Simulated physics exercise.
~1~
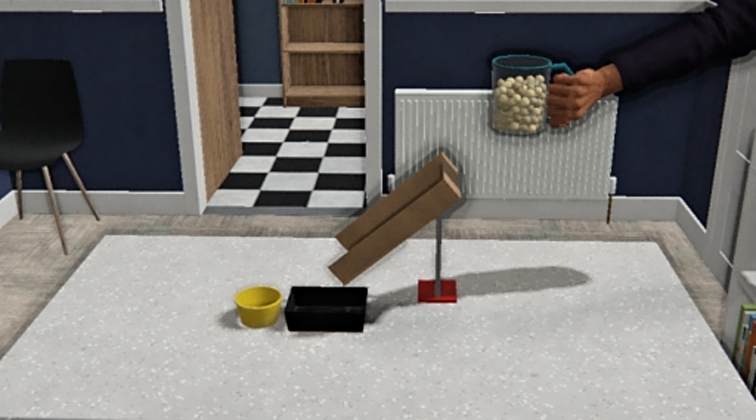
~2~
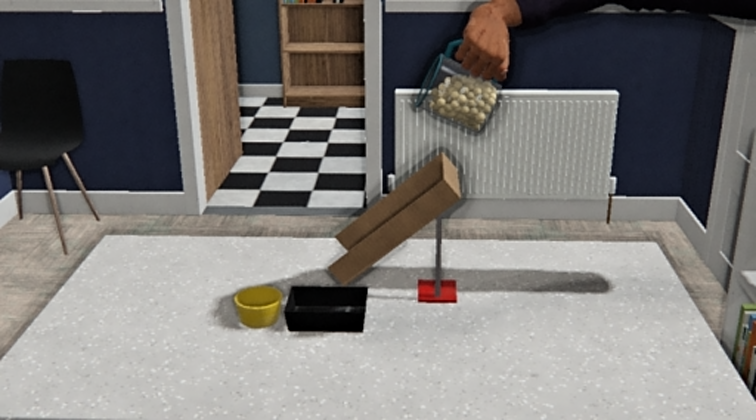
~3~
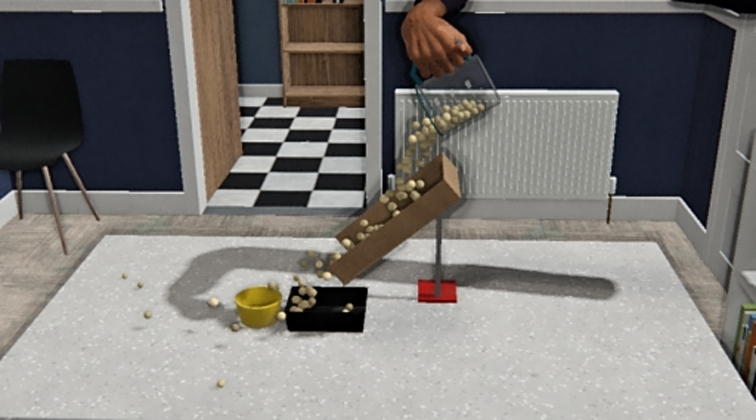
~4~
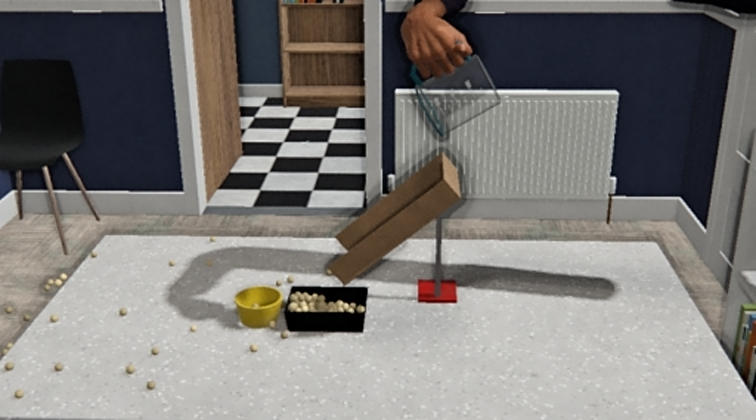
On a pale speckled table, a hand moved a jug of round, cream-coloured nuts left and tipped it over a sloping wooden chute; they tumbled down, many landing in the black tin, a few in the yellow dish, and plenty scattering outside.
